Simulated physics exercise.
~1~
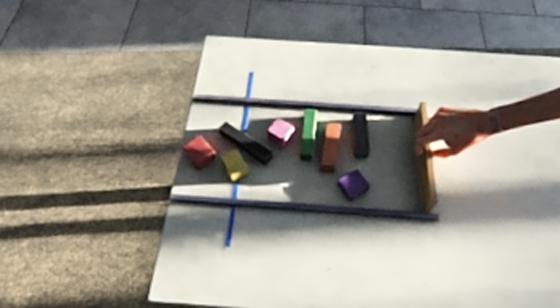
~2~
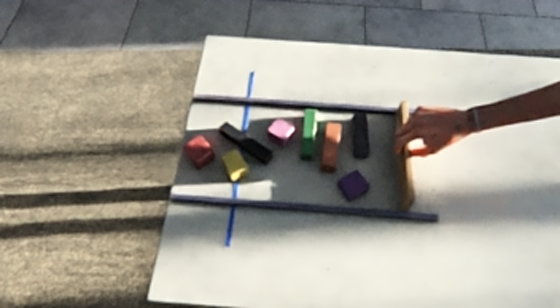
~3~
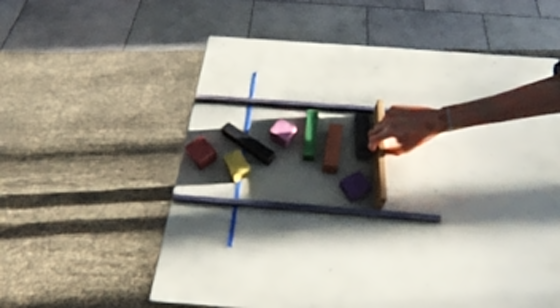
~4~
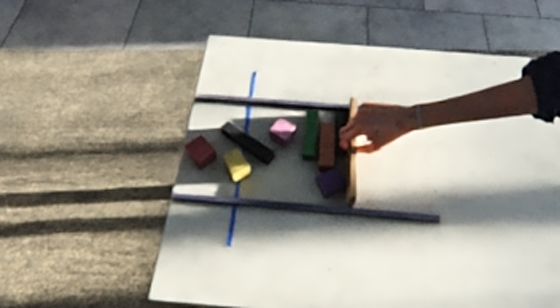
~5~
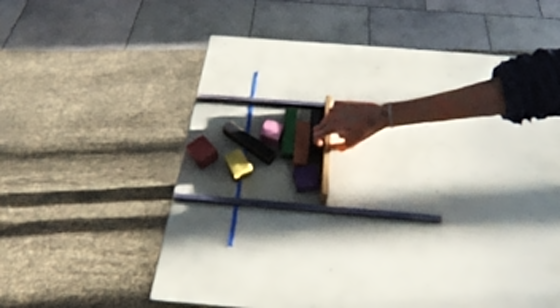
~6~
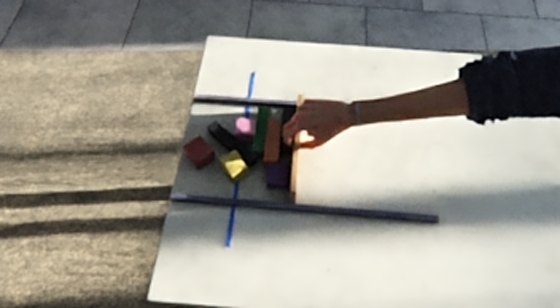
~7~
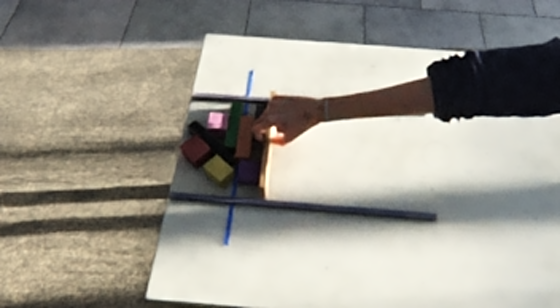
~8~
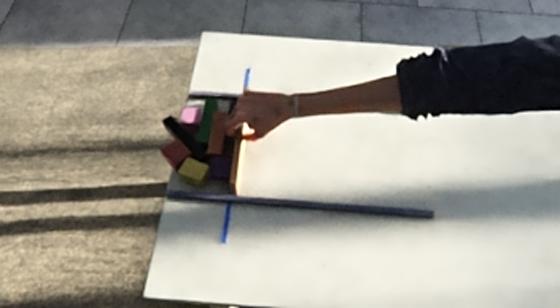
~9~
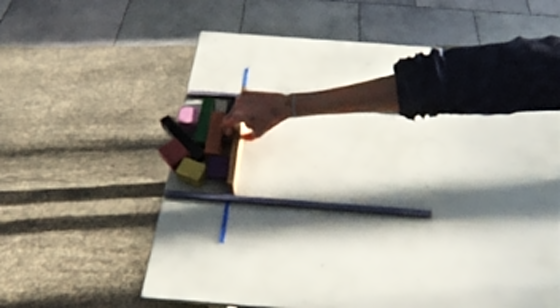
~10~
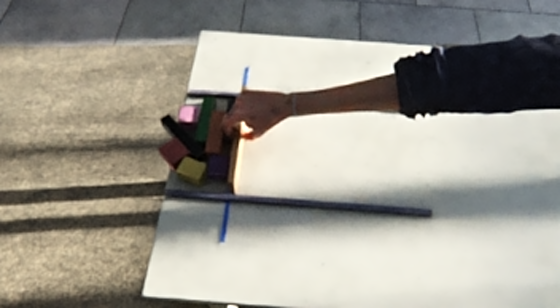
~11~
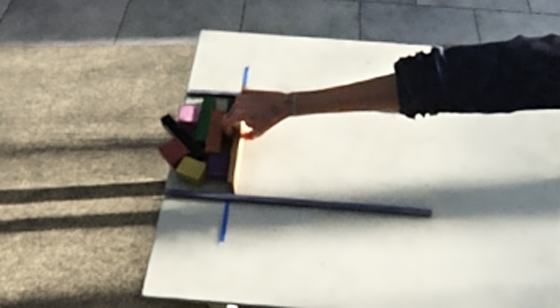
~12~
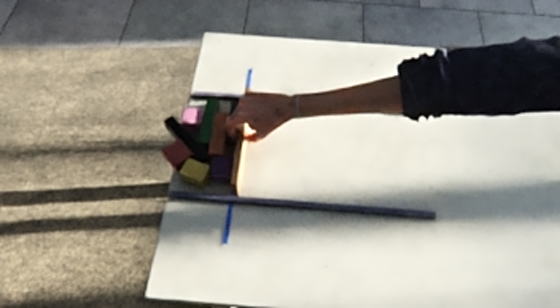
A hand pushes an upright wooden board leftward between two dark rails on a white surface, seen from above at an angle, with rough ground to the left and grey paving behind. Ahead of it lie scattered blocks and sticks in red, yellow, black, pink, green, orange and purple, near a blue strip of tape. The board first meets the dark stick and purple block, then gathers the orange and green pieces. The bunch presses into the pink, black, yellow and red pieces, crowding them toward the left edge. The board stops at the tape, and every piece stays on the surface.
